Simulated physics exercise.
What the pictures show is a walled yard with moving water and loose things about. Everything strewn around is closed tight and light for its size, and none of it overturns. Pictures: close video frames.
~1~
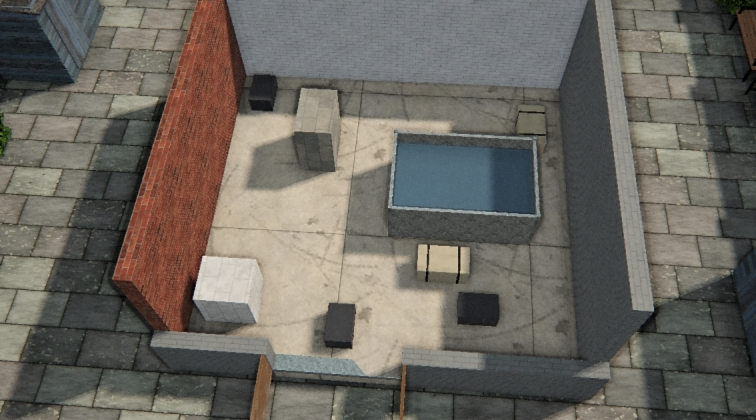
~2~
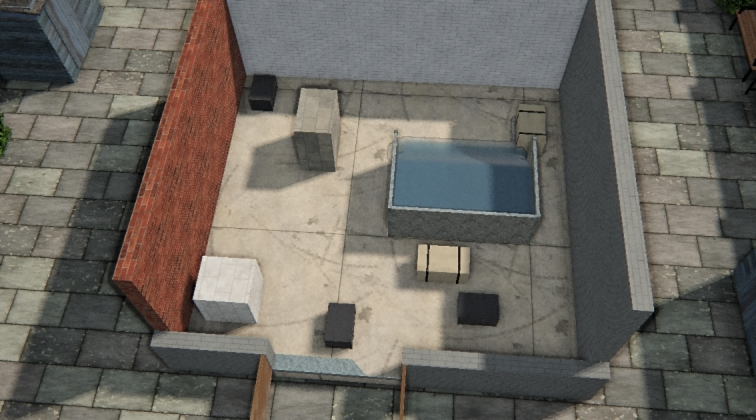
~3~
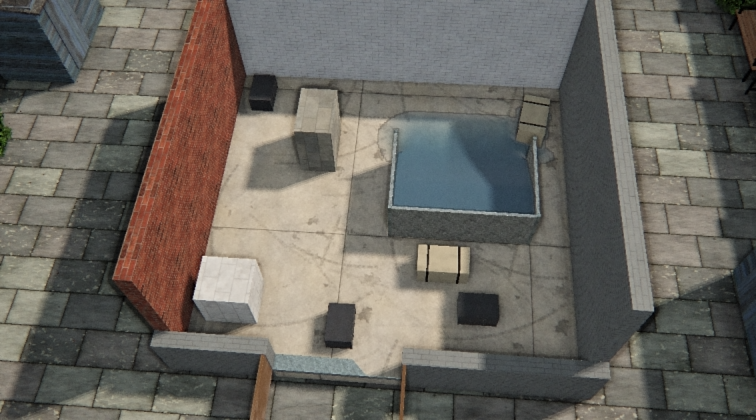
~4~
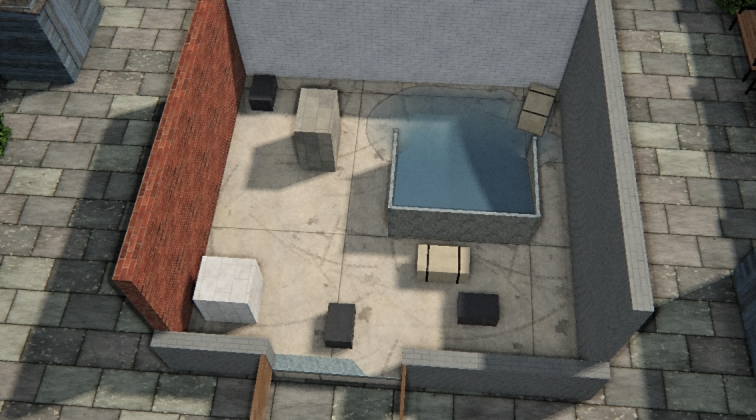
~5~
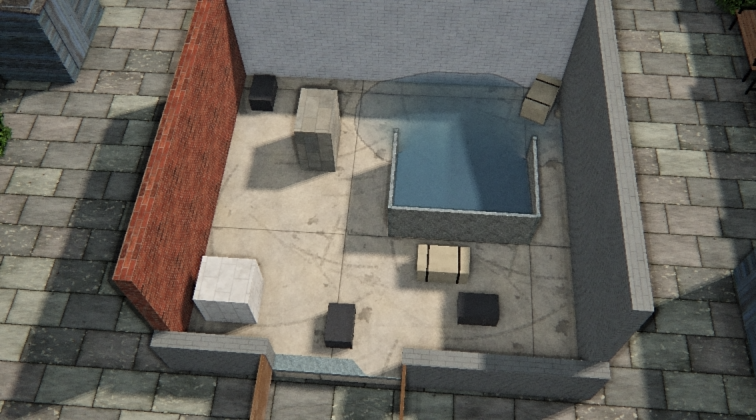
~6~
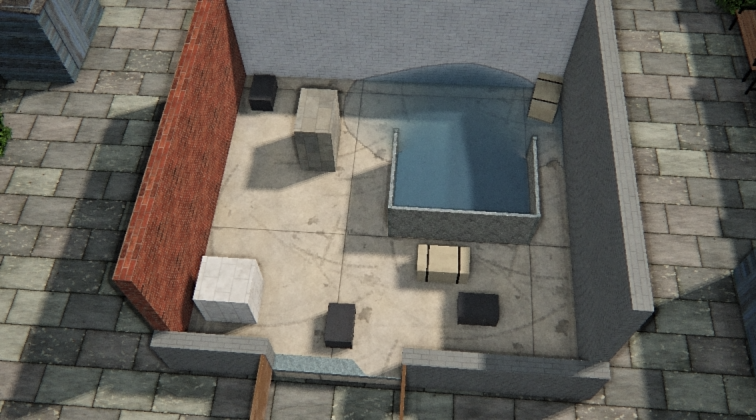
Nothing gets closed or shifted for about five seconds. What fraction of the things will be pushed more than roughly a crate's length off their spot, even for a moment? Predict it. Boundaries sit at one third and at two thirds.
The share is one third to two thirds.
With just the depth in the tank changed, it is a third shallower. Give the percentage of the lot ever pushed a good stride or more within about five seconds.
Around 40 in a hundred.
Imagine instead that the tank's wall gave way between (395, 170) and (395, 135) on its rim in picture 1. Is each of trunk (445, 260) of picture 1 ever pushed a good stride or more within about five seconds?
Looking at how things go, I'd say it stopped short.
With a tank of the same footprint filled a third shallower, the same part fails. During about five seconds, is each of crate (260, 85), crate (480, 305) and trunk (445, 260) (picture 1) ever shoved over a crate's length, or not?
Answers in the order asked: Went past the threshold, stayed within the threshold, stayed within the threshold.
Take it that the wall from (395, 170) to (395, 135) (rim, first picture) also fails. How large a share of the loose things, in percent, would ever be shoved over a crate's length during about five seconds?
Close to 60 %.
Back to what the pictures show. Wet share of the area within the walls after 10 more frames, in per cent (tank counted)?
Estimate: 45 %.
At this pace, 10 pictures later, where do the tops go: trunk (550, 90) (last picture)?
Position: About (535, 125).
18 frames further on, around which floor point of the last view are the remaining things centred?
I'd put it roughly at (409, 257).
A moment on, 1 of 5 are well off their spots; 1 afloat.
Next, 0 of 5 are well off their spots; 2 afloat.
Later, 2 of 5 are well off their spots; 2 afloat.
In the end, 3 of 5 are well off their spots, and 3 have been at some point; 2 afloat.
